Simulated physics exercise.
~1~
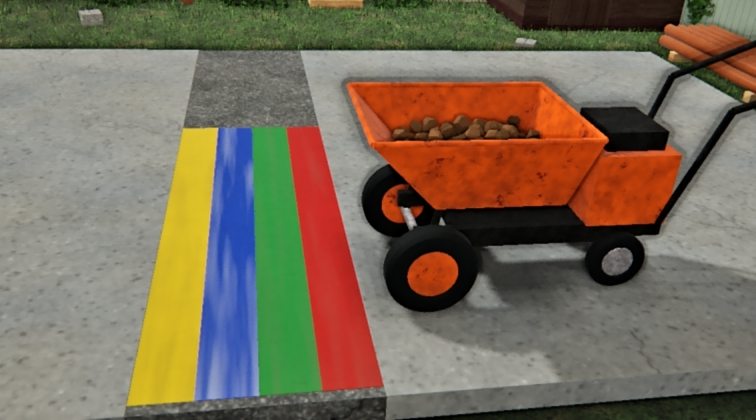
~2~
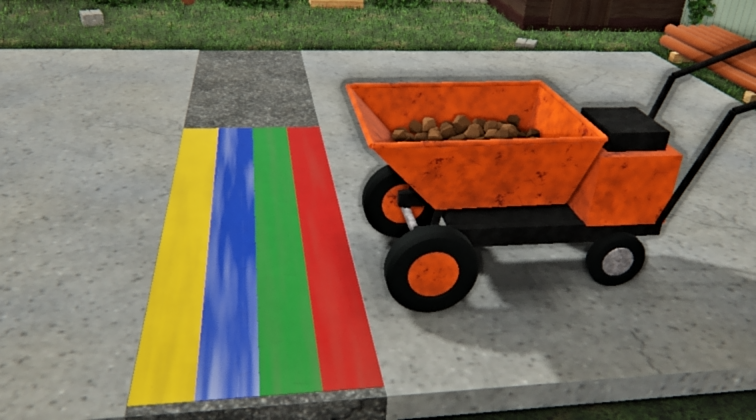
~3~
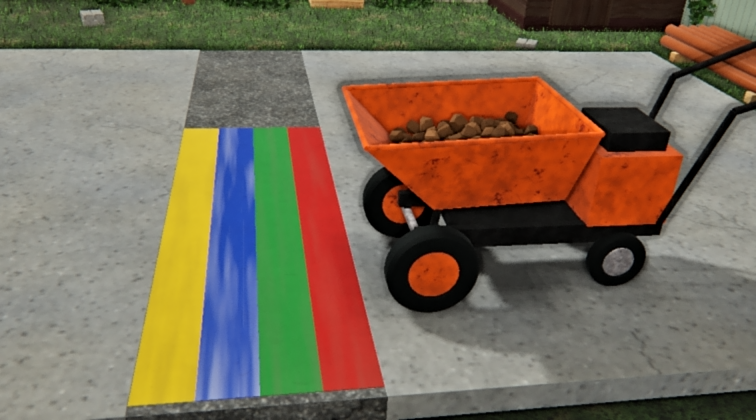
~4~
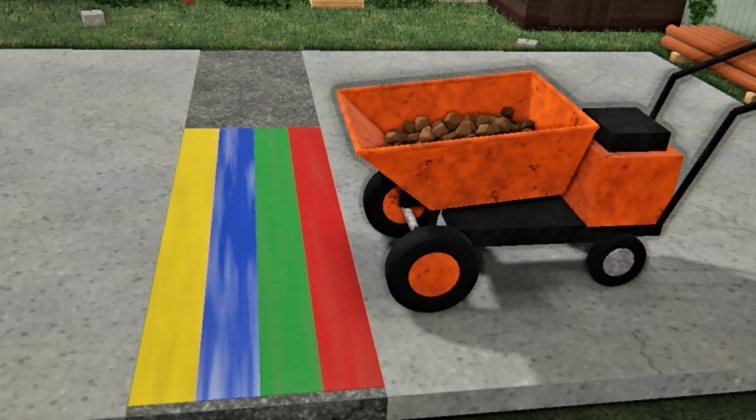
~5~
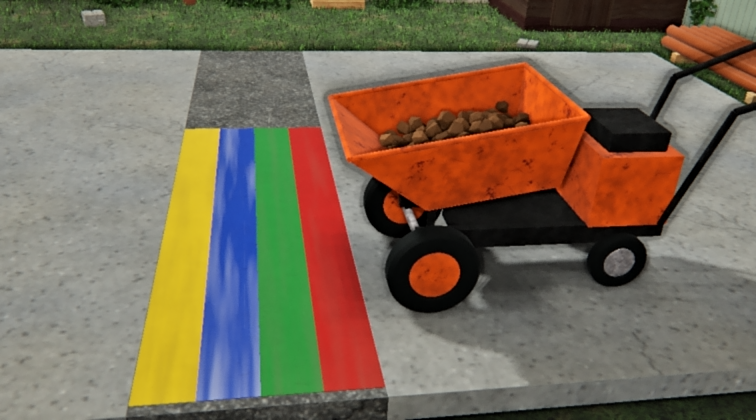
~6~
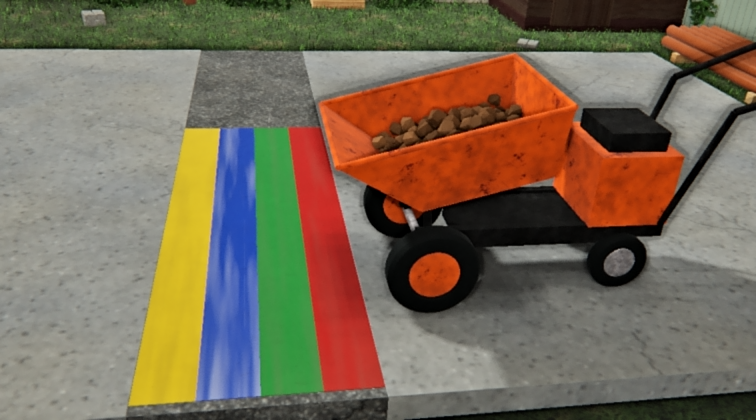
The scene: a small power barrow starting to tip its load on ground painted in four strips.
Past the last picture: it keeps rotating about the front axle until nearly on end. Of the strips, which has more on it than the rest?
I would say the blue one.
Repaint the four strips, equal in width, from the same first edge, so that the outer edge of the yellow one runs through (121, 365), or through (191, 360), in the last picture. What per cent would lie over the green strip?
10 % and 0 %.
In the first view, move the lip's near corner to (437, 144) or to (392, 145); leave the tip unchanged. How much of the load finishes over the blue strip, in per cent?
Roughly 20 and 30 percent respectively.
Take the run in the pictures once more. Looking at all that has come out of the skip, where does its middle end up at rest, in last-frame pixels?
Resting centre, last picture - approx. (218, 273).
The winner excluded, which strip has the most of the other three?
Rank 2: That yellow strip.
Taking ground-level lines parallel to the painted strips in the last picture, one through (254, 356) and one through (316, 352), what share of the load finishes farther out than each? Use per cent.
I'd say about 60 and about 70 in a hundred.
Just after the last frame, skip tipped steeply; every one in the skip.
A moment on, skip tipped right over; the larger part in the skip; about a tenth over the green strip; about a tenth over the blue strip.
Further on, skip tipped right over; roughly a third in the skip; just a few over the green strip; roughly a third over the blue strip; roughly a quarter over the yellow strip; about a tenth off the paint.
When it is over, skip tipped right over; roughly a third in the skip; not one over the red strip; just a few over the green strip; roughly a third over the blue strip; roughly a quarter over the yellow strip; about a tenth off the paint.
